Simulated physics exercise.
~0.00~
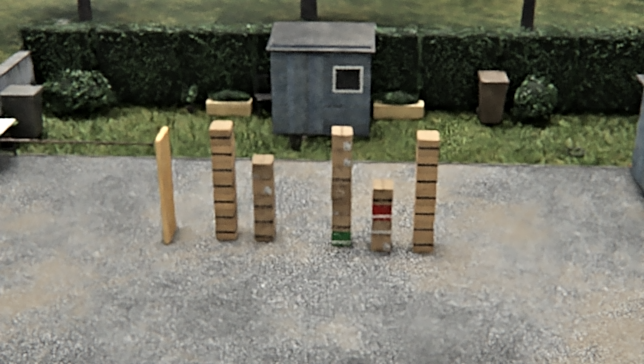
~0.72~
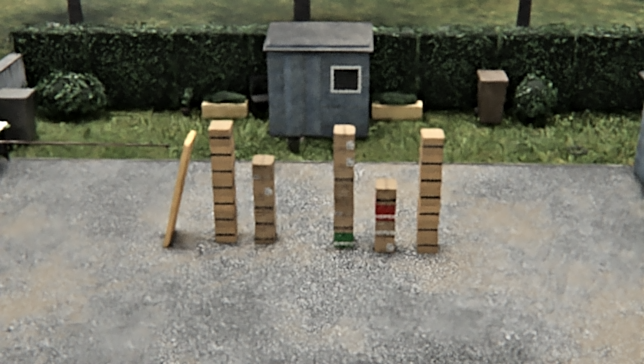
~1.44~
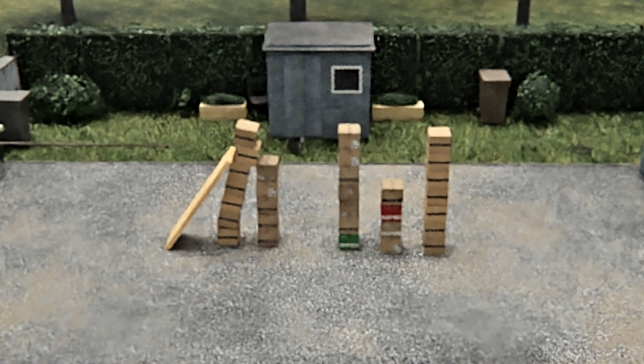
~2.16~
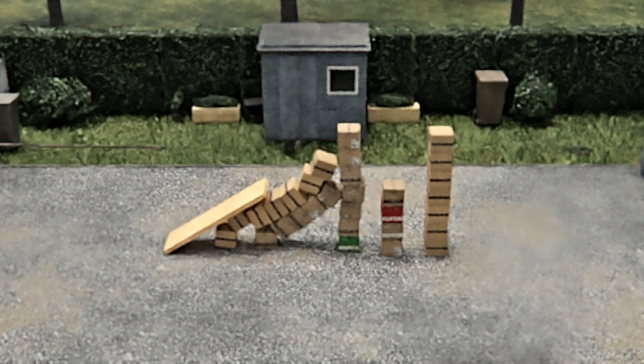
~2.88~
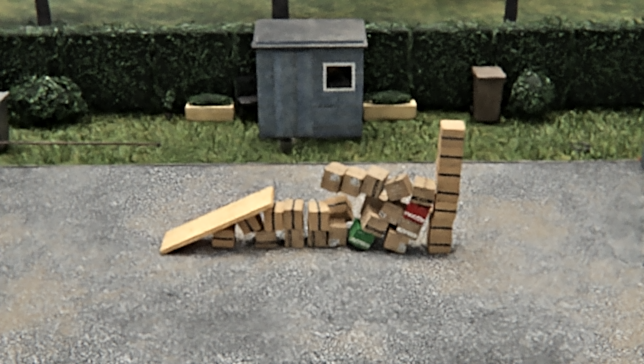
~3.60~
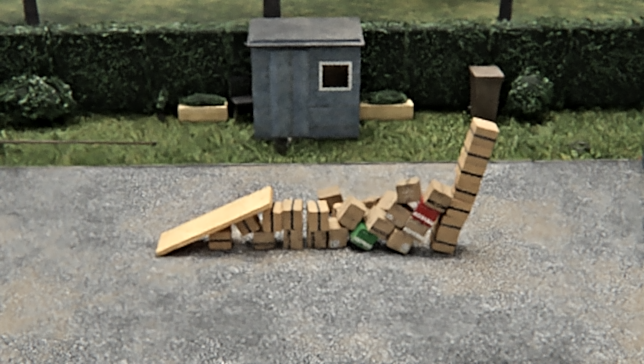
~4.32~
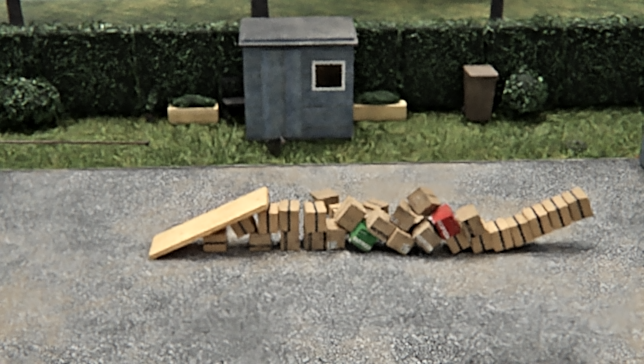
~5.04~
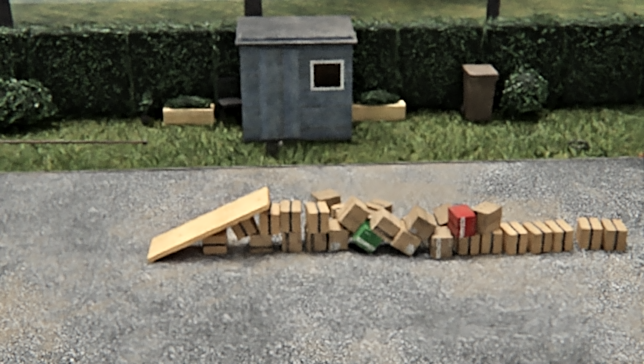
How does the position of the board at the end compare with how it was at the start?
At the start the board stands upright at the left end of the file. By the end it has tipped over to the right and lies at a low slant on its side, over the fallen cartons.
